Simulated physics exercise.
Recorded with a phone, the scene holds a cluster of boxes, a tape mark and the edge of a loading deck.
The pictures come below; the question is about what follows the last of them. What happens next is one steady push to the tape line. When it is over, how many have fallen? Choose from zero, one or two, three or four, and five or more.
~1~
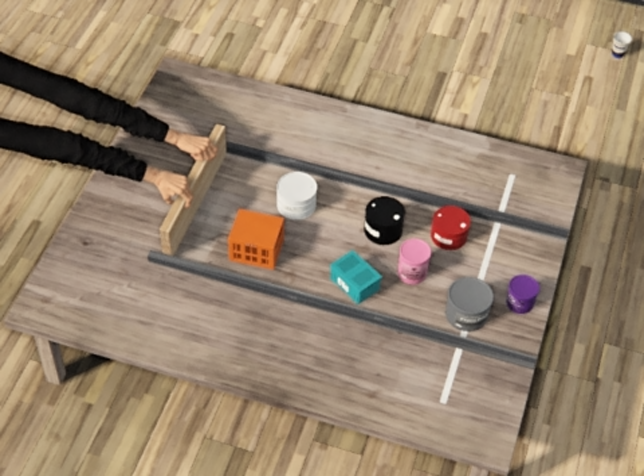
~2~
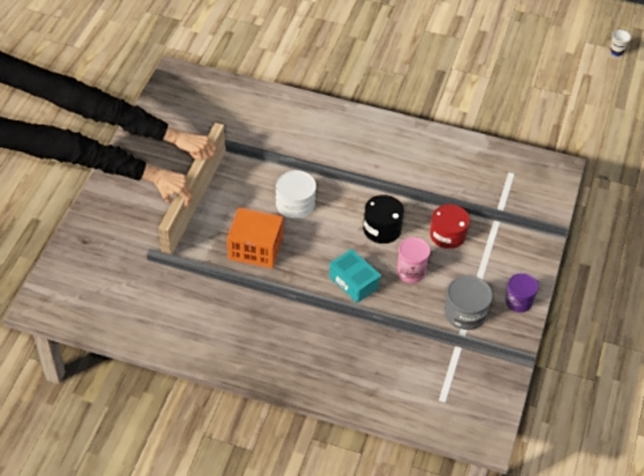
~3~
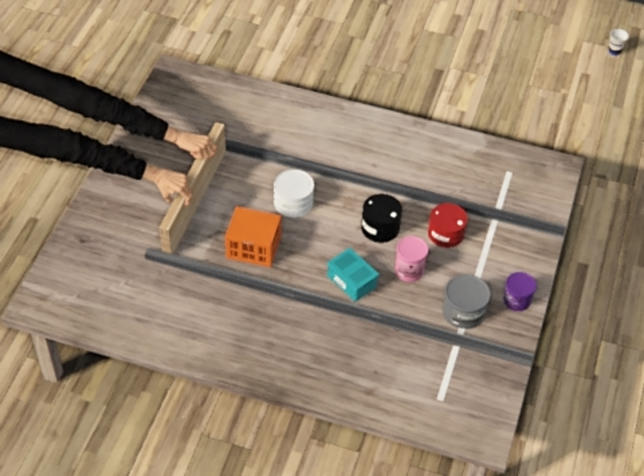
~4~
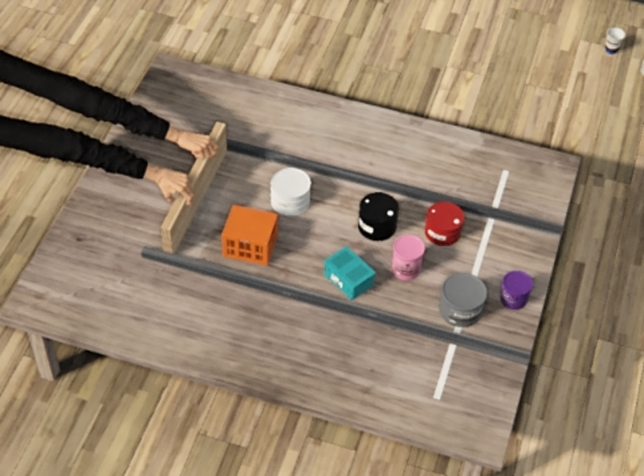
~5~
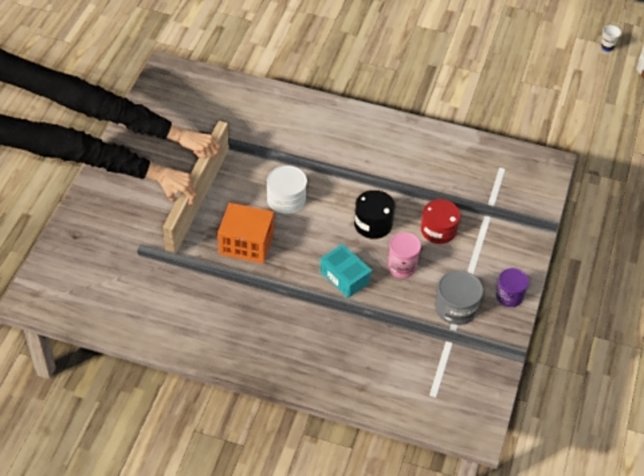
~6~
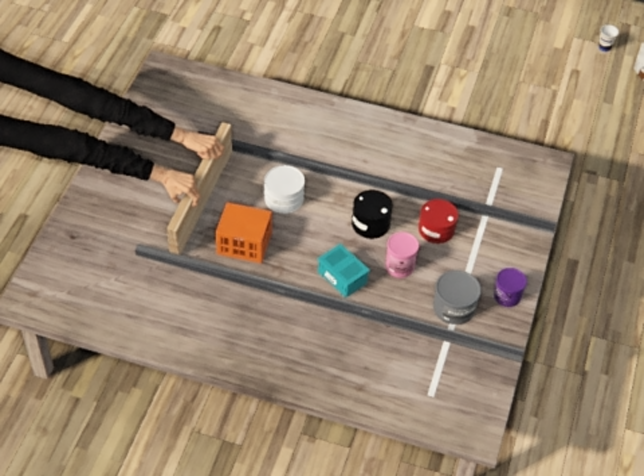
When it is over, one or two have fallen.
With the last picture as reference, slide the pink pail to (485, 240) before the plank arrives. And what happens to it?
It is safe.
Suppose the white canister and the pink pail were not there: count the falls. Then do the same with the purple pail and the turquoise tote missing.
The first try gives 1, the second gives 0.
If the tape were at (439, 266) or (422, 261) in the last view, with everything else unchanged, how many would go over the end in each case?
Try by try, 1 and 0.
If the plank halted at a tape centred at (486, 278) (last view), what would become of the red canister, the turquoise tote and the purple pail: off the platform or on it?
Here's how it goes: The red canister is still up there, the turquoise tote ends up down, and the purple pail ends up down.
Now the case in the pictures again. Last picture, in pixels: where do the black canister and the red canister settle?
The first sits around (532, 264), while the other sits around (525, 233).
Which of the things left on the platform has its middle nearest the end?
The turquoise tote winds up nearest.
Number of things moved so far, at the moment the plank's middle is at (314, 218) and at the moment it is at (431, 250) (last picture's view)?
Well, it's 4 at the first one and 8 at the second.
Soon after, none off yet; purple pail at rest near (510, 288); grey pail at rest near (456, 298); red canister at rest near (438, 221).
After that, none off yet; purple pail at rest near (510, 288); grey pail at rest near (456, 298); red canister displaced a little near (450, 223).
And then, none off yet; purple pail displaced a little near (515, 286); grey pail displaced about its own width near (518, 316); red canister displaced well along near (500, 226).
In the end, the number that fall off is one or two; gone, grey pail and purple pail.
